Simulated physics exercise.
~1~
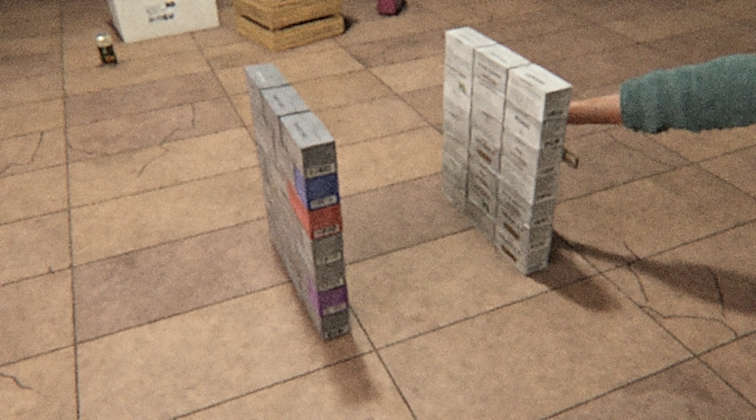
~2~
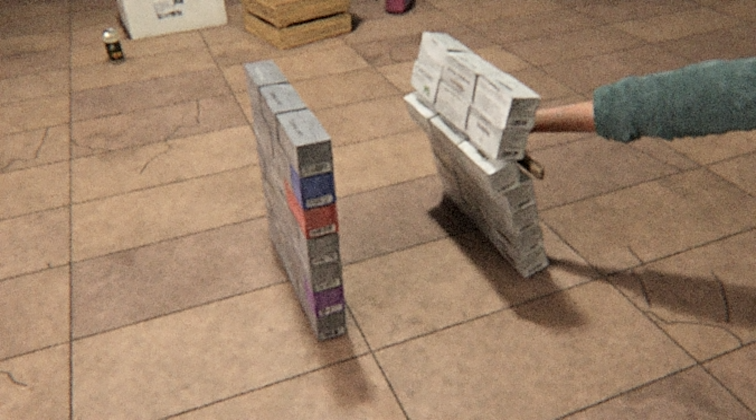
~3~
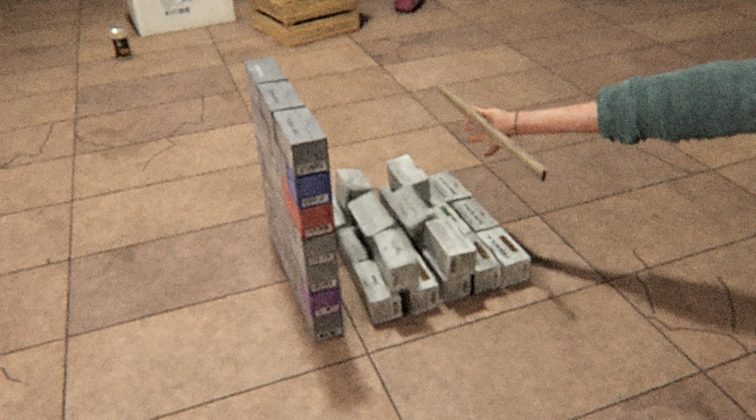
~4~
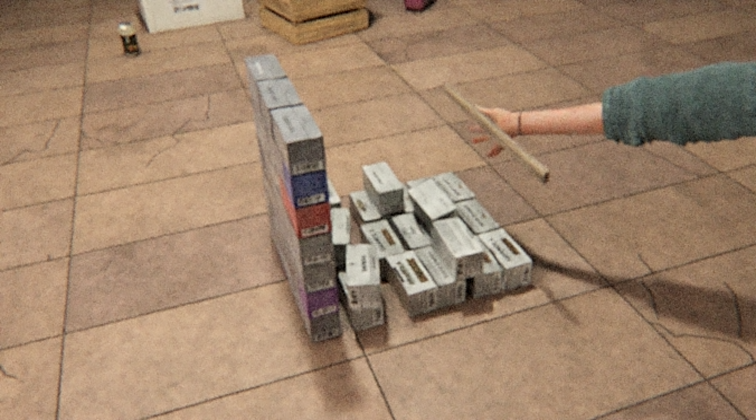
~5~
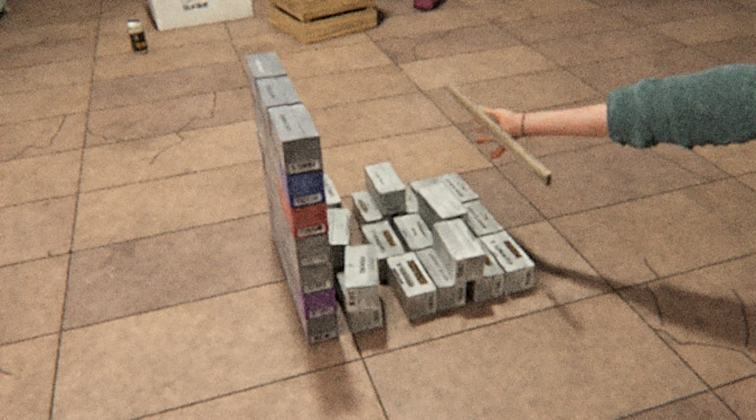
The footage shows a hand pushing a batten leftward against a pale wall of stacked packets, which breaks apart and collapses into a heap beside a parallel grey wall, which stays standing with its blue, red and purple packets in place as the hand holds the batten still.
